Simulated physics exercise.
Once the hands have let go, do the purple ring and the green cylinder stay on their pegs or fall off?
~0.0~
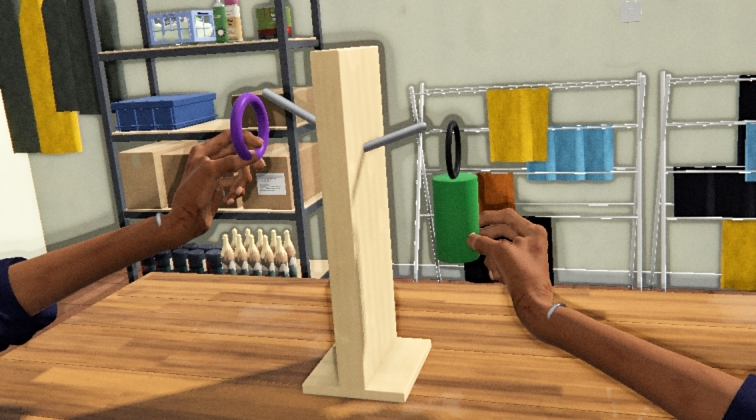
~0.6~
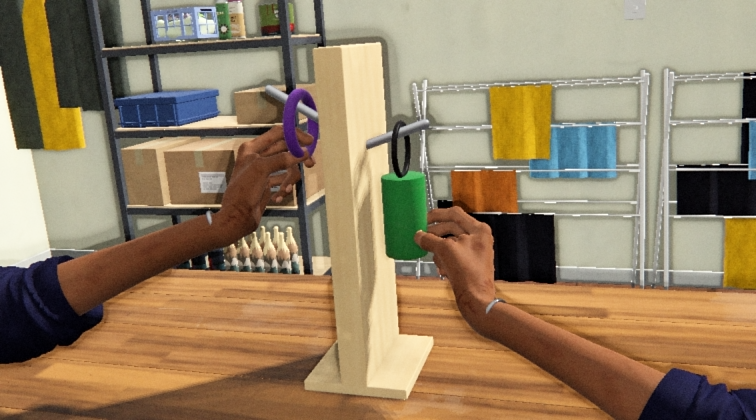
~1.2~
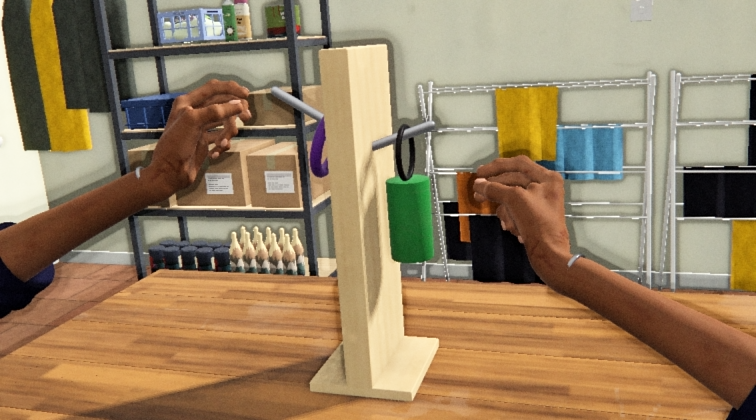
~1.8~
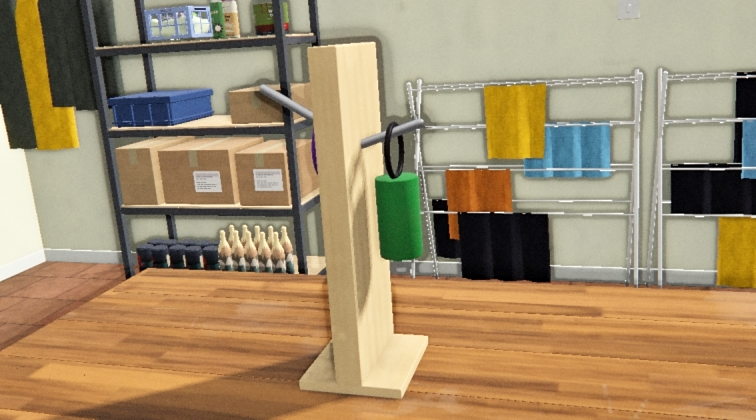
Both stay on. The purple ring stays on the left peg and the green cylinder stays hanging by its black ring on the right peg.
